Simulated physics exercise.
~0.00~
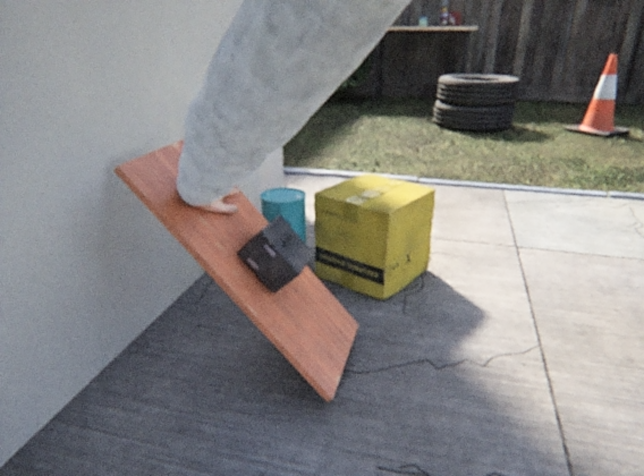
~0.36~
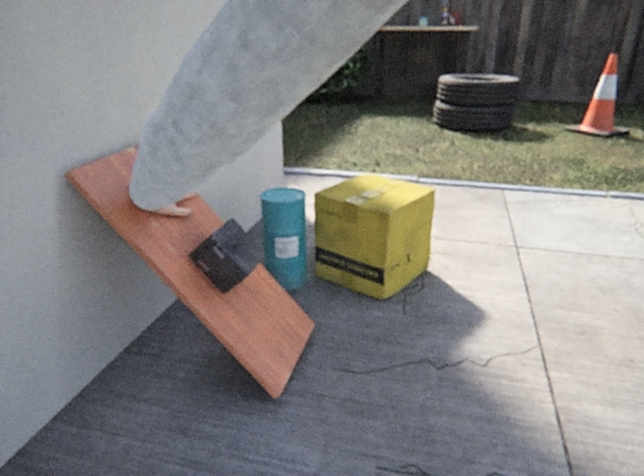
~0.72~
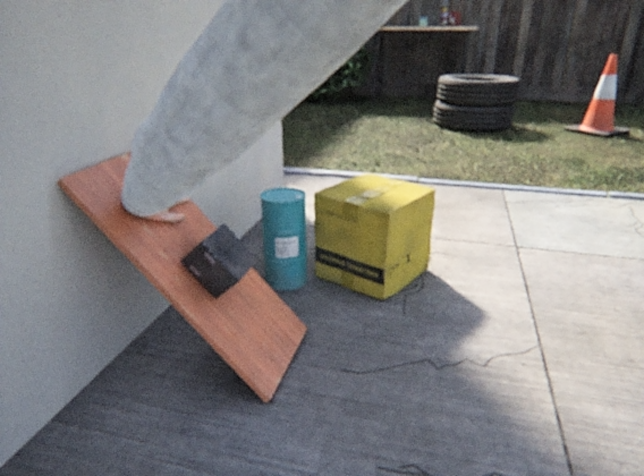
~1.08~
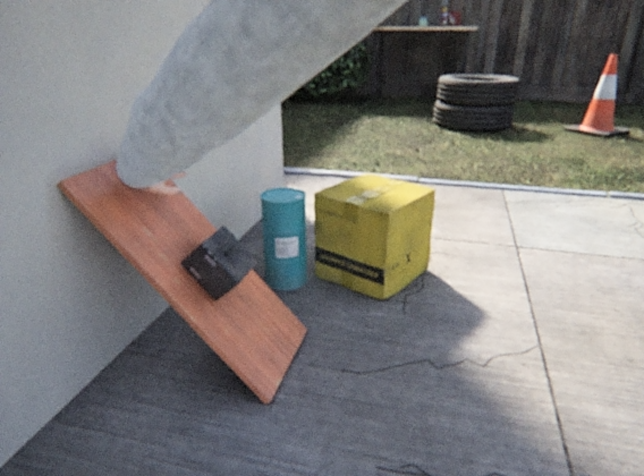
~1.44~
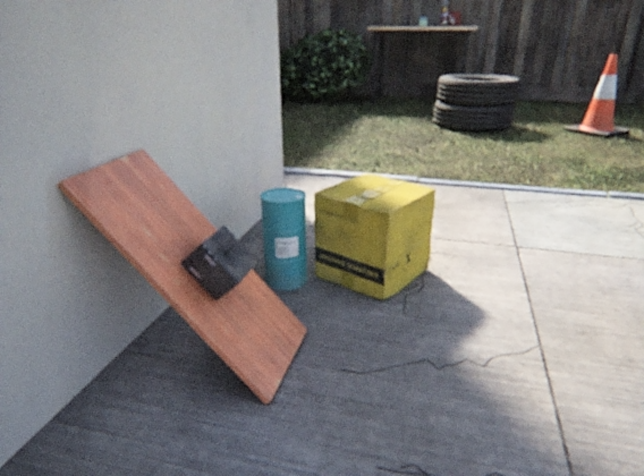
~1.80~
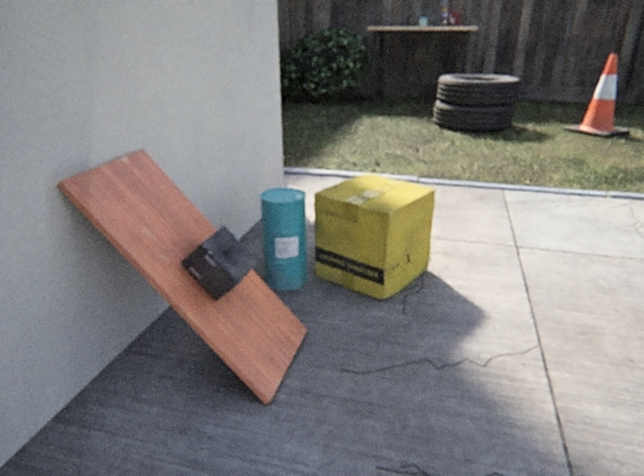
An orange board is leaned against the wall by a hand and stays leaning.
